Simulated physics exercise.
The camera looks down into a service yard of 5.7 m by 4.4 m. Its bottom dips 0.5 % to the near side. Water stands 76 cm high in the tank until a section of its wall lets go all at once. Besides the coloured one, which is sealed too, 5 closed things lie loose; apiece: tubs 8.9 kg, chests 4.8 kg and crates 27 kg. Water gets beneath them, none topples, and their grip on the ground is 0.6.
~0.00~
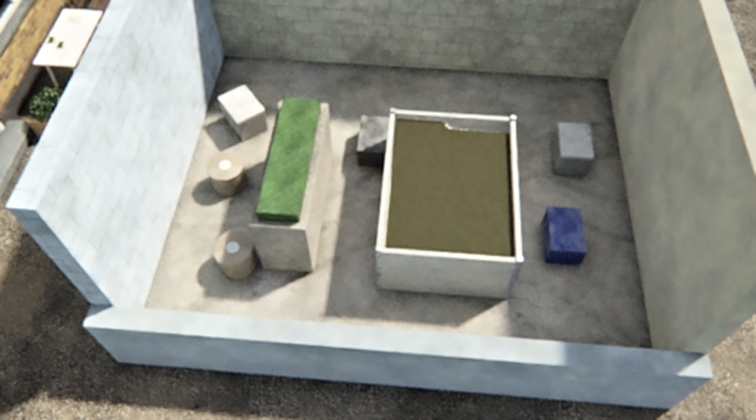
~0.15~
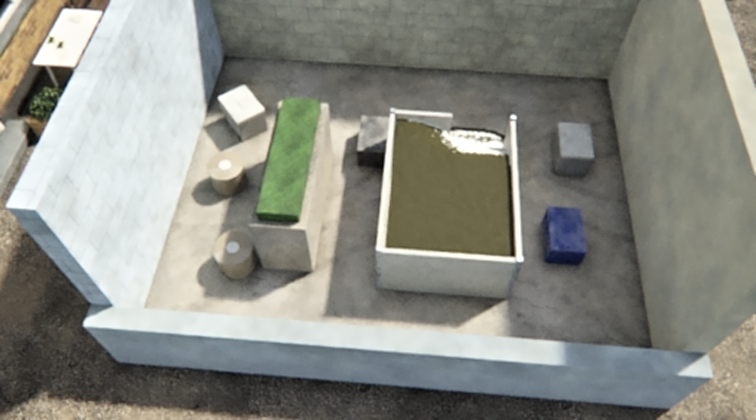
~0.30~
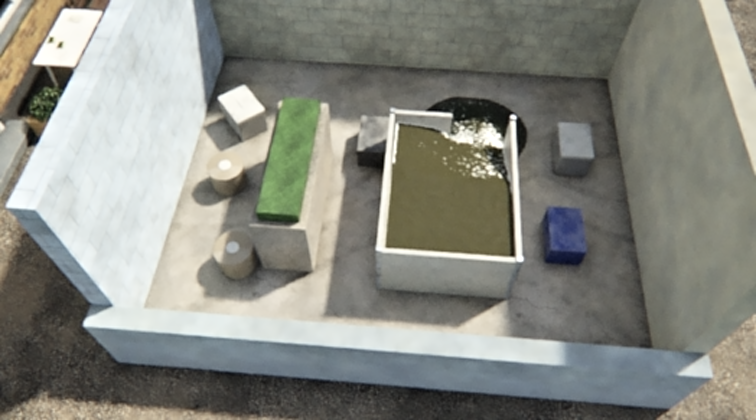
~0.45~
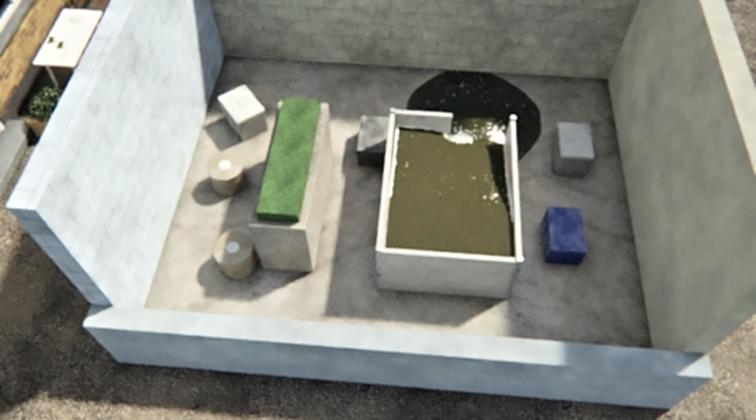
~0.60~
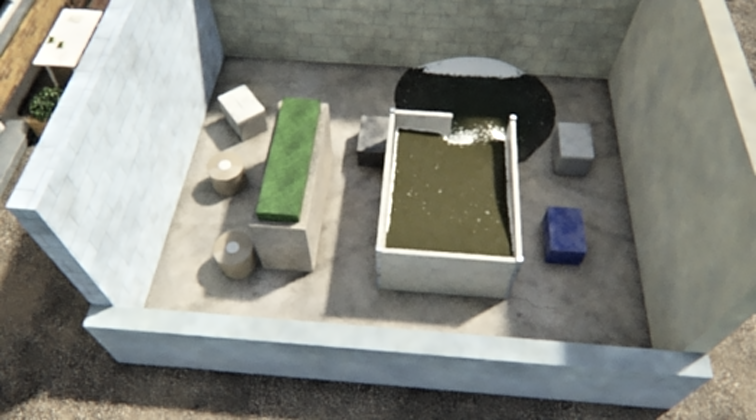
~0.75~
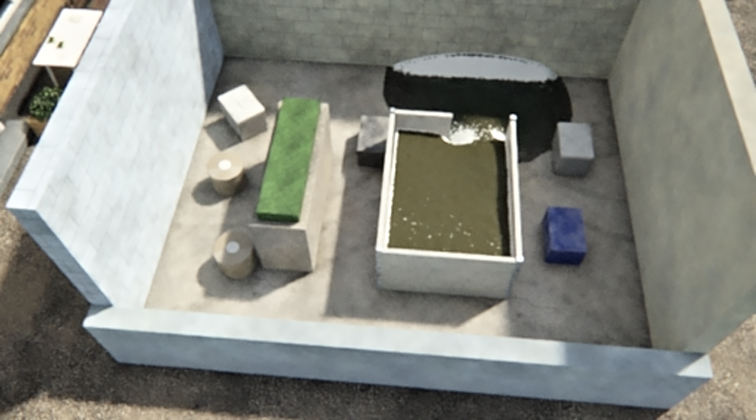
Walled yard seen from above, murky water pouring through a gap in a tank's far wall and spreading into a dark pool.
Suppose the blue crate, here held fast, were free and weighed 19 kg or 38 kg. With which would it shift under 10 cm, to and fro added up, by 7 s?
Verdict: Only the larger load is enough.
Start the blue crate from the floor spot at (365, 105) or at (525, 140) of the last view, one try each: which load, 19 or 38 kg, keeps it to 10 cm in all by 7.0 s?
In that order: Only the larger holds; neither is enough.
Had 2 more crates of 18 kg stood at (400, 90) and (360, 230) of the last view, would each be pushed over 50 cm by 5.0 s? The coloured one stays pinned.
In that order: Over, short of it.
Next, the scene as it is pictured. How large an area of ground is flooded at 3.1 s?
Some 16 m2.
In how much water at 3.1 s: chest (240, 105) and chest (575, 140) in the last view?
About 8 and 5 cm.
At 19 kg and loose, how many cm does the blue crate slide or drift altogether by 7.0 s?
Some 350 cm in all.
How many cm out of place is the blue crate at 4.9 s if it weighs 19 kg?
About 120 cm.
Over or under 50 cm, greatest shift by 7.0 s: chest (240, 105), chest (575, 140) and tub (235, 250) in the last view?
In turn: Past it, over, more.
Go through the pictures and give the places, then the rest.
The first frame shows the blue crate at (567, 229), on the bottom; 2.6 m2 under water; 0 of 6 have shifted.
The second frame shows the blue crate at (567, 229), on the bottom; 3.1 m2 under water; 0 of 6 have shifted.
The third frame shows the blue crate at (567, 229), on the bottom; 3.8 m2 under water; 0 of 6 have shifted.
The fourth frame shows the blue crate at (567, 229) rests on the ground; water covers 4.9 m2; 0 of 6 have shifted.
The fifth frame shows the blue crate at (567, 229) rests on the ground; water covers 5.6 m2; 0 of 6 have shifted.
The sixth frame shows the blue crate at (567, 229) rests on the ground; 6.1 m2 under water; 0 of 6 have shifted.
After 1.4 s the blue crate would be 0 cm from its start with 19 kg and 0 cm from its start with 38 kg; 0 cm of water round it then.
After 3.1 s the blue crate would be 23 cm from its start with 19 kg and 0 cm from its start with 38 kg; 6 cm of water round it then.
After 4.9 s the blue crate would be 124 cm from its start with 19 kg and 0 cm from its start with 38 kg; 7 cm of water round it then.
After 7.0 s the blue crate would be 286 cm from its start with 19 kg and 0 cm from its start with 38 kg; 8 cm of water round it then.
